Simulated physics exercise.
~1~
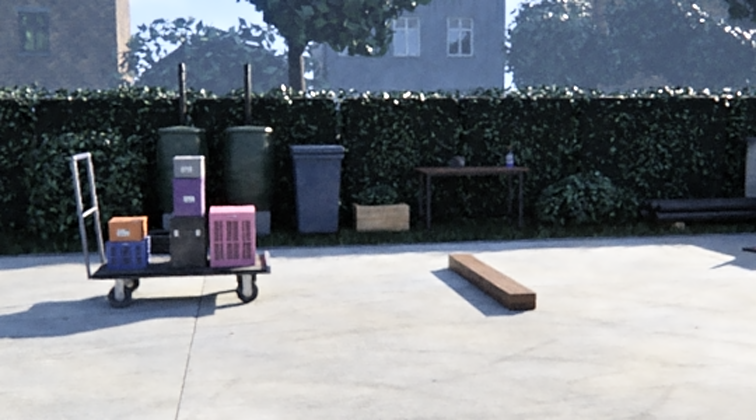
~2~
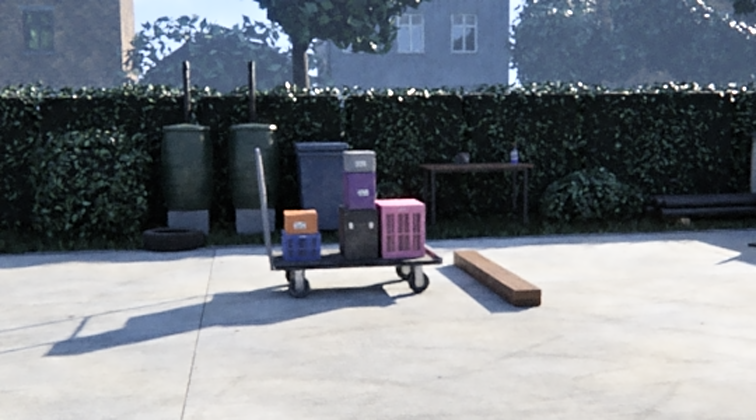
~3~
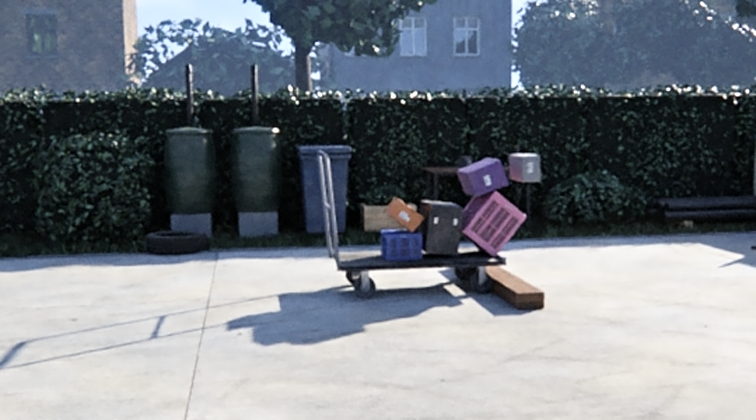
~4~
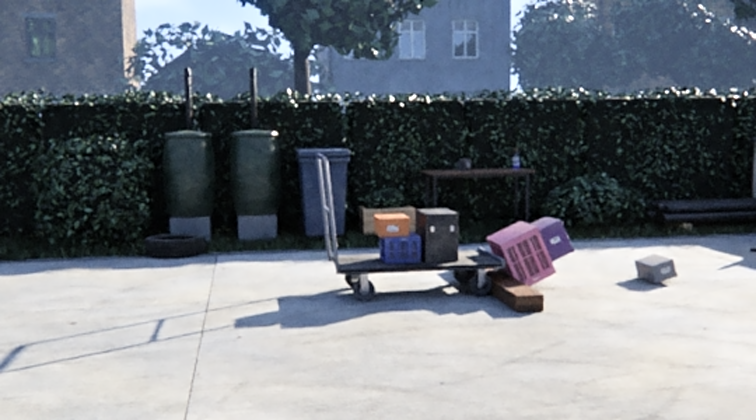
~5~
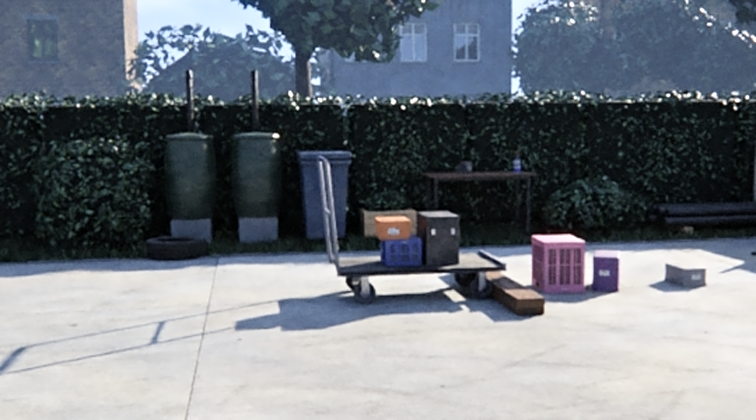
We see a platform trolley loaded with totes and crates roll right across a paved yard and stop against a low brown kerb; the pink crate, purple tote and grey tote tumble off the front onto the ground, while the orange tote, blue crate and black toolbox stay aboard.
